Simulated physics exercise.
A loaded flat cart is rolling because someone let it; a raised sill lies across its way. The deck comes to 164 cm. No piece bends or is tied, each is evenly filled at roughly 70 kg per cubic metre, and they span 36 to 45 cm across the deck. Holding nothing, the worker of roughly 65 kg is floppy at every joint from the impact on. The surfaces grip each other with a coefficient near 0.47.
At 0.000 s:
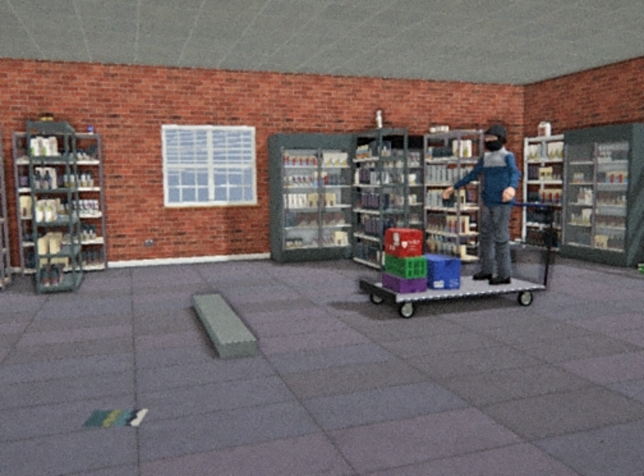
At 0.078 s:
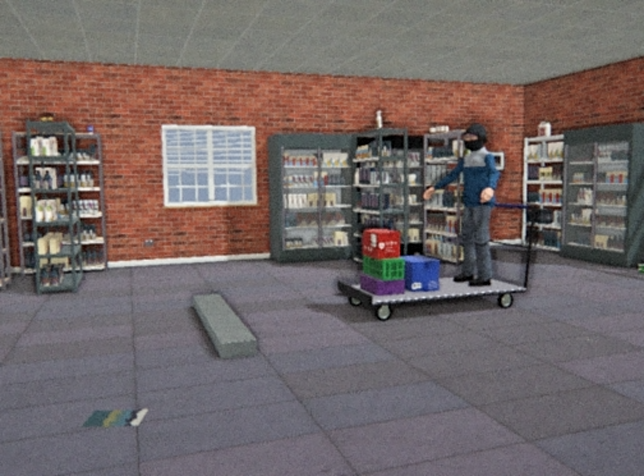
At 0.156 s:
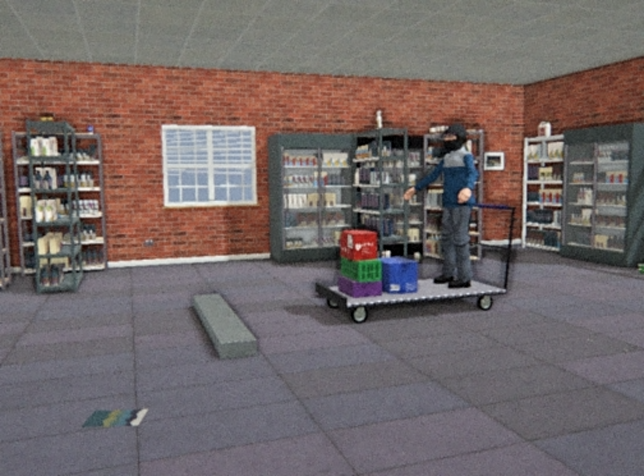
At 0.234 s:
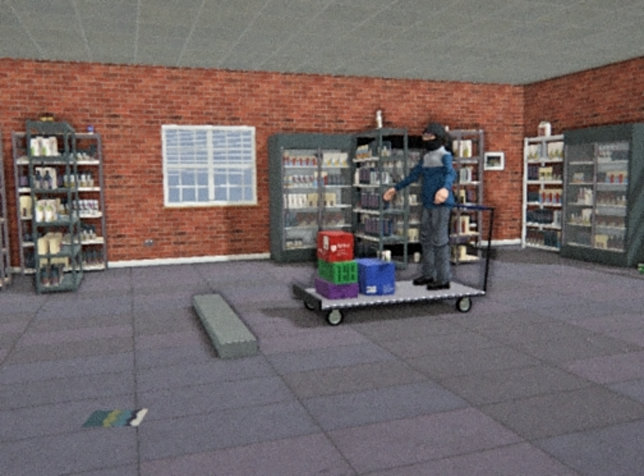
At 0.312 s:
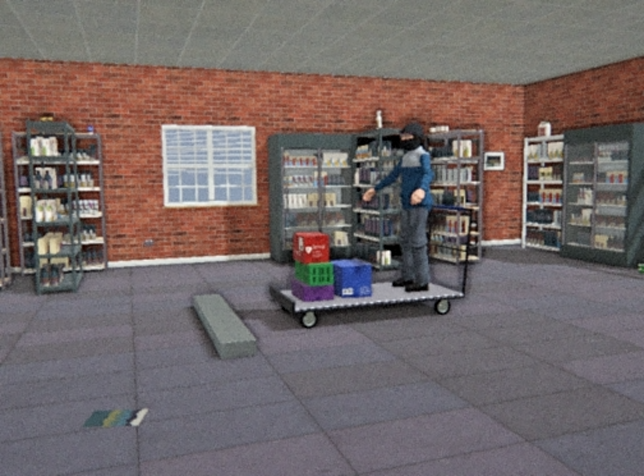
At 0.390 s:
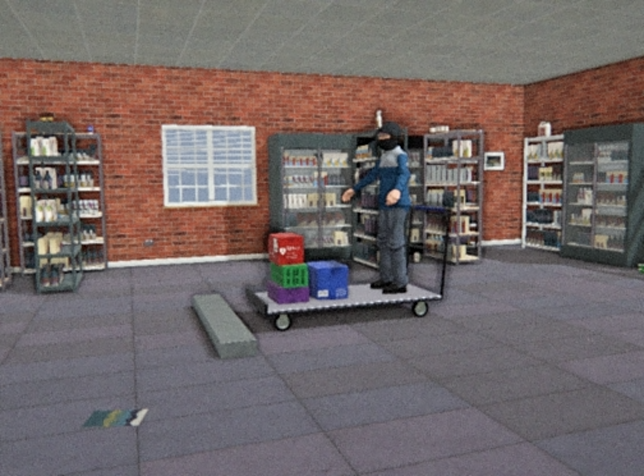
In a brick-walled room lined with stocked shelves, a masked figure in a blue jacket stands on a flat cart behind red, green, purple and blue crates, arms held forward. The cart rolls steadily left across the tiled floor, carrying figure and crates together, until its front end is close beside a low grey sill.
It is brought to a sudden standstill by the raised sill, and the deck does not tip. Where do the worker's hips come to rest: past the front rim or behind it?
I'm guessing it will carry past the lip.
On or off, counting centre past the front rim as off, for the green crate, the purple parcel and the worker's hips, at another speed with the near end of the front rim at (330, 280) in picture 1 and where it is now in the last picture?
Result: Green gone, purple secure, hips secure.
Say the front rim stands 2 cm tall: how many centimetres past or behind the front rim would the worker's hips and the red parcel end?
Result: Hips 40 cm past rim; red 160 cm past rim.
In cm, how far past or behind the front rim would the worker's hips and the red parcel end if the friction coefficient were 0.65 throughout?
Result: Hips 30 short of the rim; red item 120 beyond.
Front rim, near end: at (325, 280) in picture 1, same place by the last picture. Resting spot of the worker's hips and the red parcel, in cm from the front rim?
Result: Hips at 70 behind, red at 60 past.
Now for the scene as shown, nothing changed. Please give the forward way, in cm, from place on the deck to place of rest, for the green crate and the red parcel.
Shift, cm - green: 130; red: 165.
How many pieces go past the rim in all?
I make the total 2.
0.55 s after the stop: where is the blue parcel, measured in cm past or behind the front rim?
Roughly 50 cm behind it.
After 0.48 s the deck stops.
After 1.03 s the worker's hips are 25 cm behind the rim, near (250, 256) in the last picture's view.
After 1.48 s the worker's hips are 32 cm past the rim, near (186, 300) in the last picture's view.
At rest, 4.0 s, past the rim, green crate, red parcel and the worker's hips; behind it, blue parcel and purple parcel.
